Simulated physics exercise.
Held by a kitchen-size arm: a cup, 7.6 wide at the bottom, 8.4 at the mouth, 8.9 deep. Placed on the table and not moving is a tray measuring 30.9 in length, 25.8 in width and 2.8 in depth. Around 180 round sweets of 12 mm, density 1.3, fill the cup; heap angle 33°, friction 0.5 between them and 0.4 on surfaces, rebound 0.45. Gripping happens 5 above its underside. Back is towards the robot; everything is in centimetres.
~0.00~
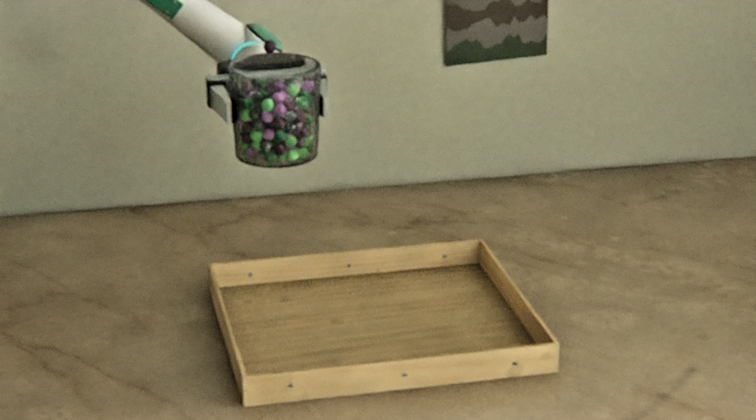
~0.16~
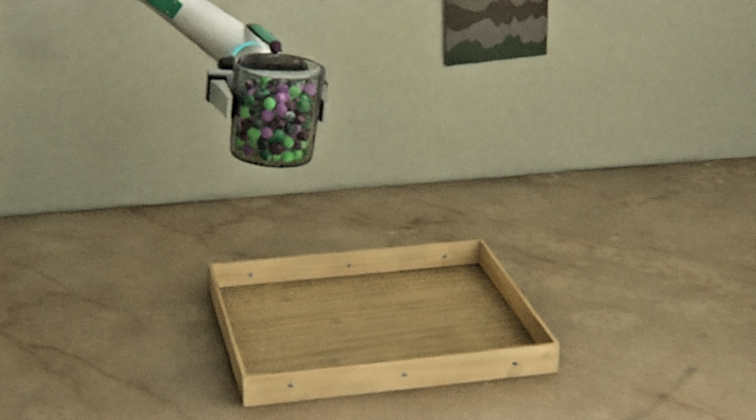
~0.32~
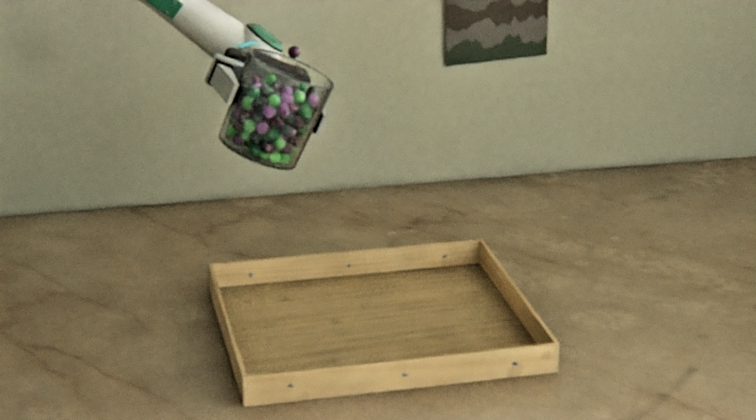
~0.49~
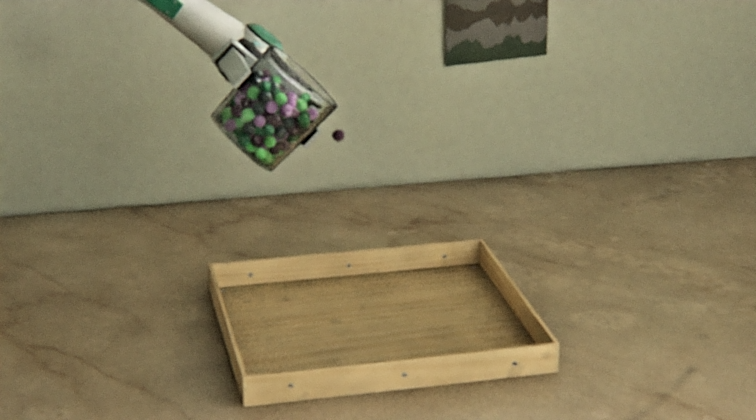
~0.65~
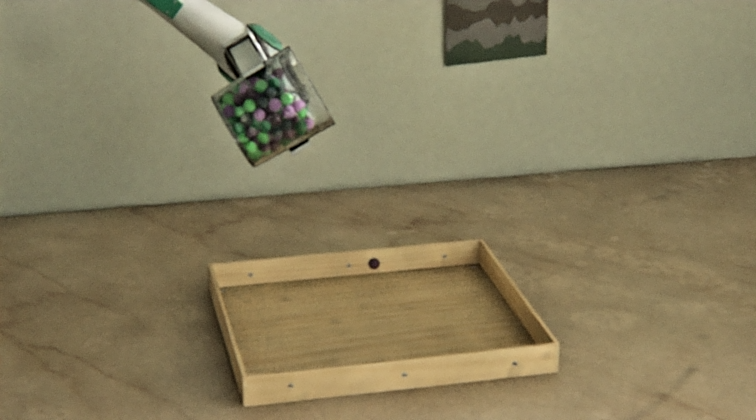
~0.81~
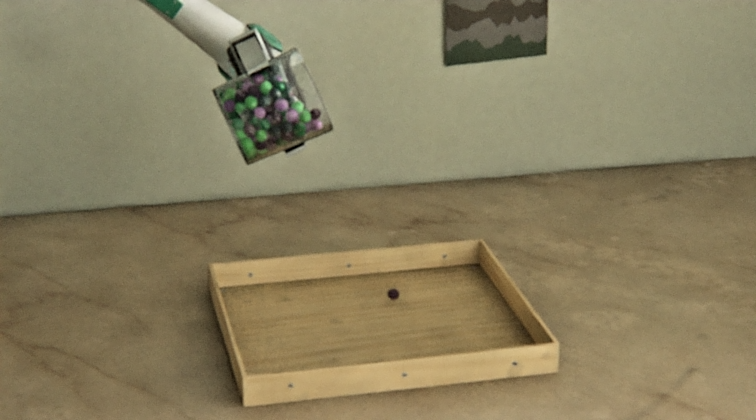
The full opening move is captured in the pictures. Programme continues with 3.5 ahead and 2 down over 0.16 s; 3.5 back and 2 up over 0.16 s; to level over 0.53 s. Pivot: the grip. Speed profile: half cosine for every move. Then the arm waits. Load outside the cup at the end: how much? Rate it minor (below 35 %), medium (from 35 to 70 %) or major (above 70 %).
Rated: Minor.
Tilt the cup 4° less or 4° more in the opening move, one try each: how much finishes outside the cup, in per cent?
They would come to near 5 and 5 per cent.
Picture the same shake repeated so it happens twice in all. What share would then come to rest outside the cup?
That change gives some 10 percent.
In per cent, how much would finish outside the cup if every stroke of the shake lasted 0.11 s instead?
The share would be near 15 %.
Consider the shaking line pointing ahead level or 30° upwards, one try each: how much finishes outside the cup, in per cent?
Some 10 and 15 per cent.
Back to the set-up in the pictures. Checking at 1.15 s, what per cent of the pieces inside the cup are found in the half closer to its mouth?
I'd say close to 40 per cent.
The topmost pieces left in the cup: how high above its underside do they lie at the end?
I'd say near 8.5 cm from the bottom.
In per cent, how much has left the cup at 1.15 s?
Roughly 5 per cent by then.
By 1.15 s, tilted 68° forward, highest piece 27 above the table; 167 in the cup, 1 in the tray, 8 in flight or on a rim.
By 1.49 s, tilted 16° forward, highest piece 28 above the table; 166 in the cup, 10 in the tray.
By 1.86 s, level, highest piece 29 above the table; 166 in the cup, 10 in the tray.
By 2.91 s, level, highest piece 29 above the table; 166 in the cup, 10 in the tray.
Final count, 166 in the cup, 10 in the tray. That is 6 % outside the cup.
